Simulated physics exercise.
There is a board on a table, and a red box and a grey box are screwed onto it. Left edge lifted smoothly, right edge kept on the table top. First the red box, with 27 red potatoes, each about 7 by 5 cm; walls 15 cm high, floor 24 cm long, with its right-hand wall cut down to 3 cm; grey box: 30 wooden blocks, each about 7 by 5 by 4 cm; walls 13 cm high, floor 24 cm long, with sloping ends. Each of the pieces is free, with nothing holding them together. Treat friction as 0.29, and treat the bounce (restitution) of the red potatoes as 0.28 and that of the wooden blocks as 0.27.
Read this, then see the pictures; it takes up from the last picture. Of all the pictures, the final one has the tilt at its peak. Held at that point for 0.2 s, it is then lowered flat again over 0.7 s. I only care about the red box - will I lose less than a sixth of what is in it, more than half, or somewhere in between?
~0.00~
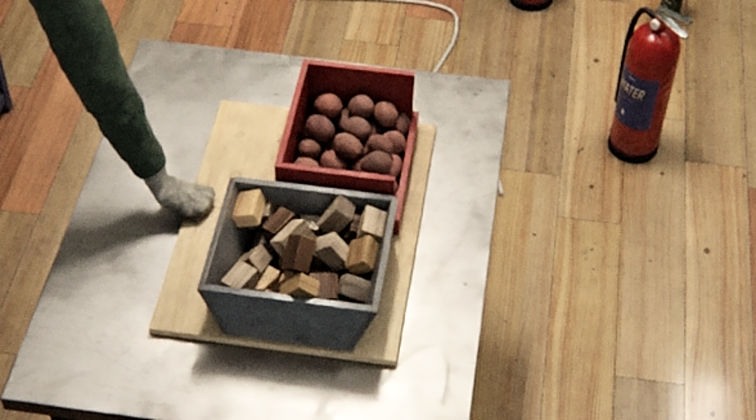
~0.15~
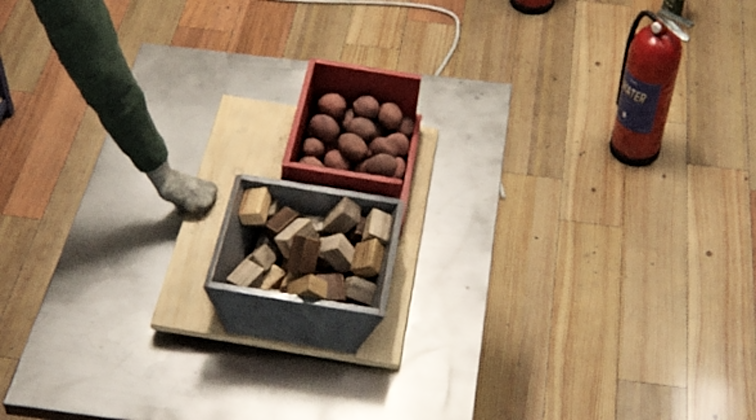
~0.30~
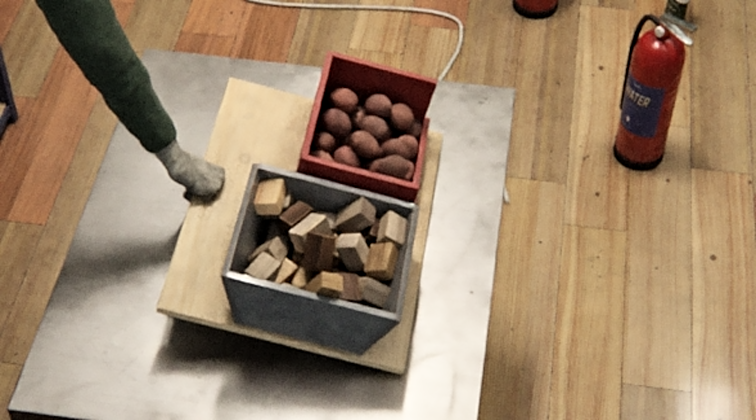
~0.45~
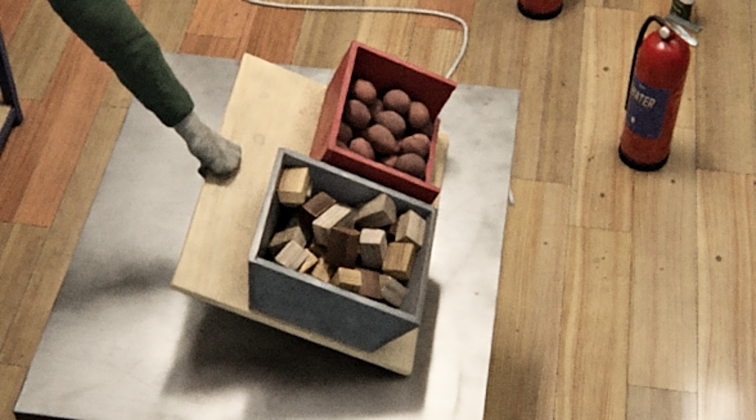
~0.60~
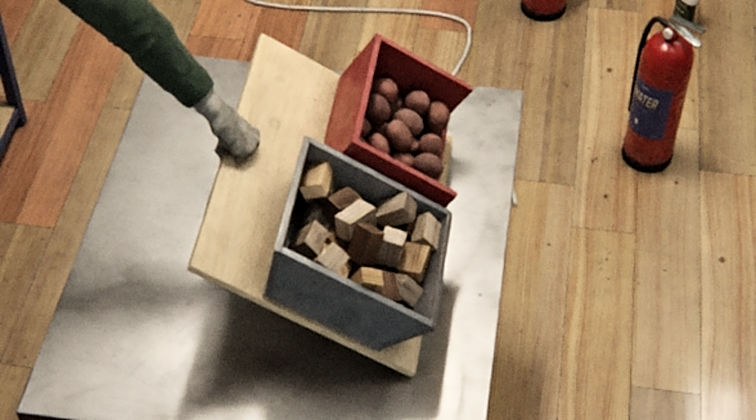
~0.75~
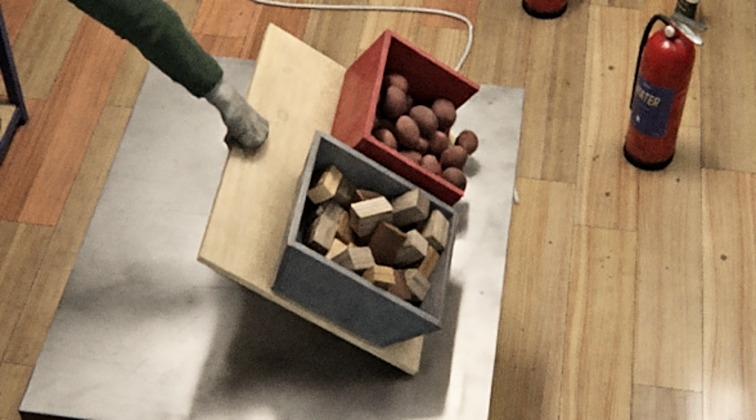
One sixth to one half.
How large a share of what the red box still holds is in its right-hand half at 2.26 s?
Roughly 60%.
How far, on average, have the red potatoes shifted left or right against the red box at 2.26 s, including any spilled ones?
Roughly 12 cm rightwards, on average.
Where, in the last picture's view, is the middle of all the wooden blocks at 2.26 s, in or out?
Somewhere around pixel (333, 279).
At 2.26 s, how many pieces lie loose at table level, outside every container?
Estimated count: 4.
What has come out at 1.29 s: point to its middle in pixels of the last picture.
Look close to (488, 199) and you'll find it.
After 0.99 s, tilt 34°; red box 22 in, 5 out and grey box 30 in, 0 out.
After 1.29 s, tilt 18°; red box 20 in, 7 out and grey box 30 in, 0 out.
After 1.71 s, tilt 0°; red box 20 in, 7 out and grey box 30 in, 0 out.
Outcome (at 2.26 s), red box 20 in, 7 out and grey box 30 in, 0 out. Asked share, 7 of 27, 26 per cent.
